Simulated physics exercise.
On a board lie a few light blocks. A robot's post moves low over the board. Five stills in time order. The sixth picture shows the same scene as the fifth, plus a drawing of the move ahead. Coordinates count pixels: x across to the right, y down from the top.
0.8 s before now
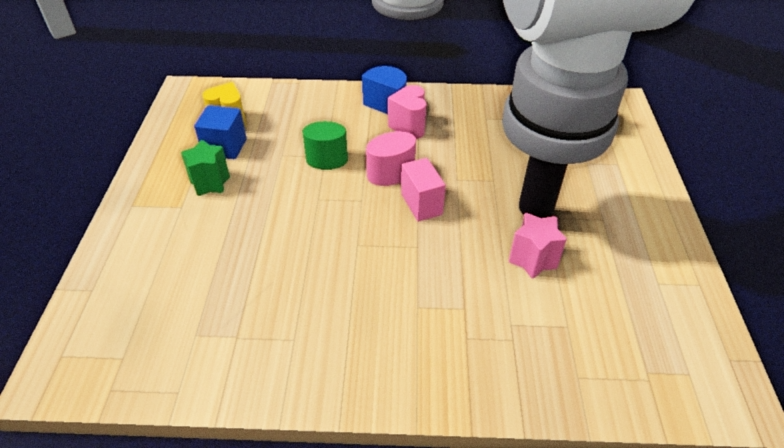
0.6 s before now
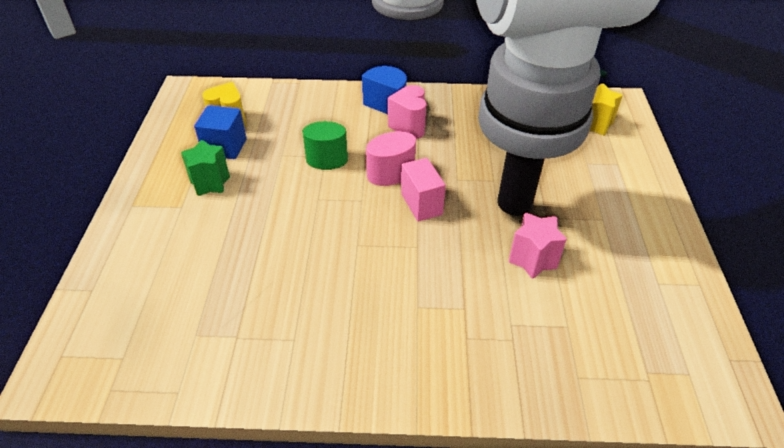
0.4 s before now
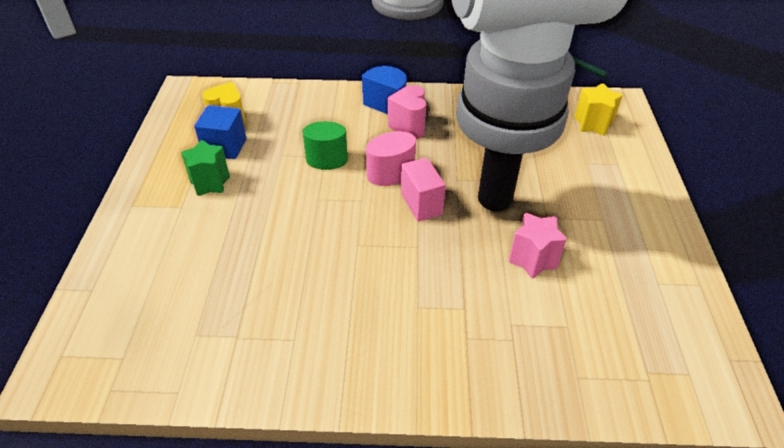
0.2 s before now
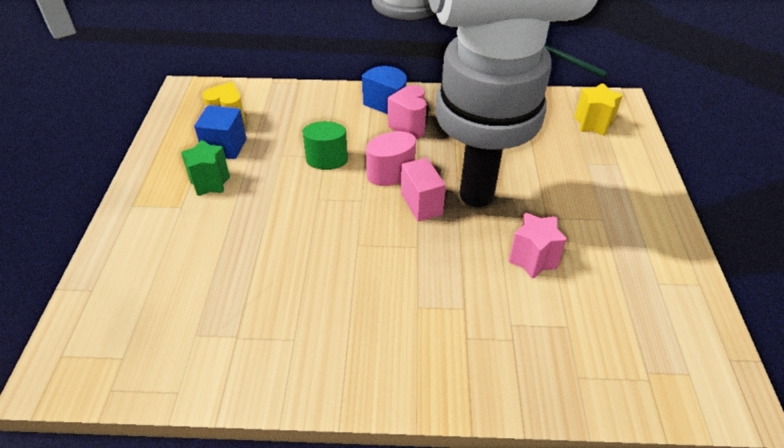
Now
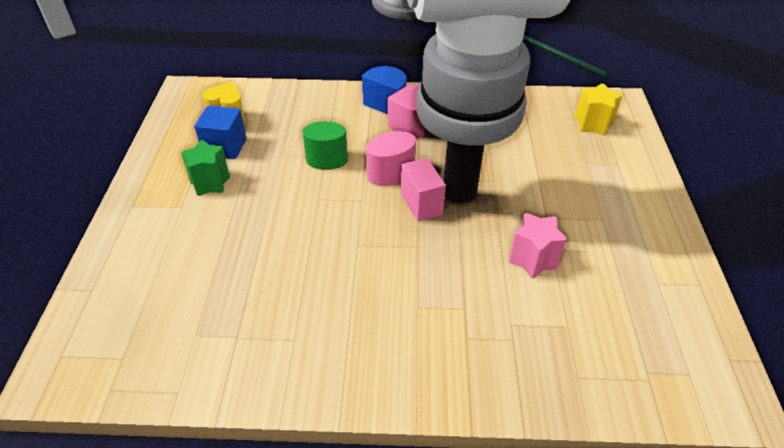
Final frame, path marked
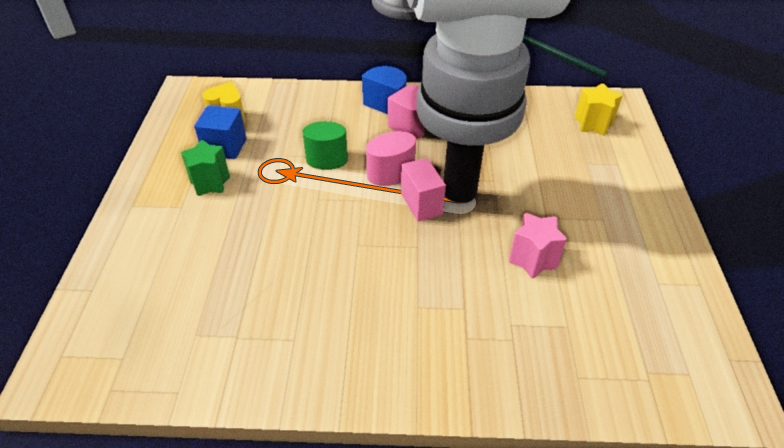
A robot arm's black post slid left across the wooden board, uncovering a yellow star at the back, and came close beside the pink block, while all the colored blocks stayed still.
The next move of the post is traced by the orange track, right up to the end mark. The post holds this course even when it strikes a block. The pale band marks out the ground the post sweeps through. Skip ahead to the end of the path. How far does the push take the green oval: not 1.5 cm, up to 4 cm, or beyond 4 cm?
Up to 1.5 cm.
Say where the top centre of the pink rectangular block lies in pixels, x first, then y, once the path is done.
Its top centre is at about (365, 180).
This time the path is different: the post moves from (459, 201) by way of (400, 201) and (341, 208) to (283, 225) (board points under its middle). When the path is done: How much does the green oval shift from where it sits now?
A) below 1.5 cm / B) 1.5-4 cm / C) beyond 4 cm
A
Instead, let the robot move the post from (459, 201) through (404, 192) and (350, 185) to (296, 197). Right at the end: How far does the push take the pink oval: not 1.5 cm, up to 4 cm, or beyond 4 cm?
Band: 1.5 to 4 cm.
The line goes from (459, 201) directly to (276, 171).
What follows on the original path. One third of the way, post at (396, 183); pink oval at (385, 139), turned 15° clockwise; pink rectangular block at (374, 177), turned 30° anticlockwise.
Two thirds of the way, post at (333, 172); pink oval at (379, 135), turned 35° clockwise; pink rectangular block at (365, 180), turned 50° anticlockwise.
At the end, post at (275, 162); green star block unmoved; blue four-sided block unmoved; green oval at (322, 127); pink oval at (379, 135), turned 35° clockwise; pink rectangular block at (365, 180), turned 50° anticlockwise.
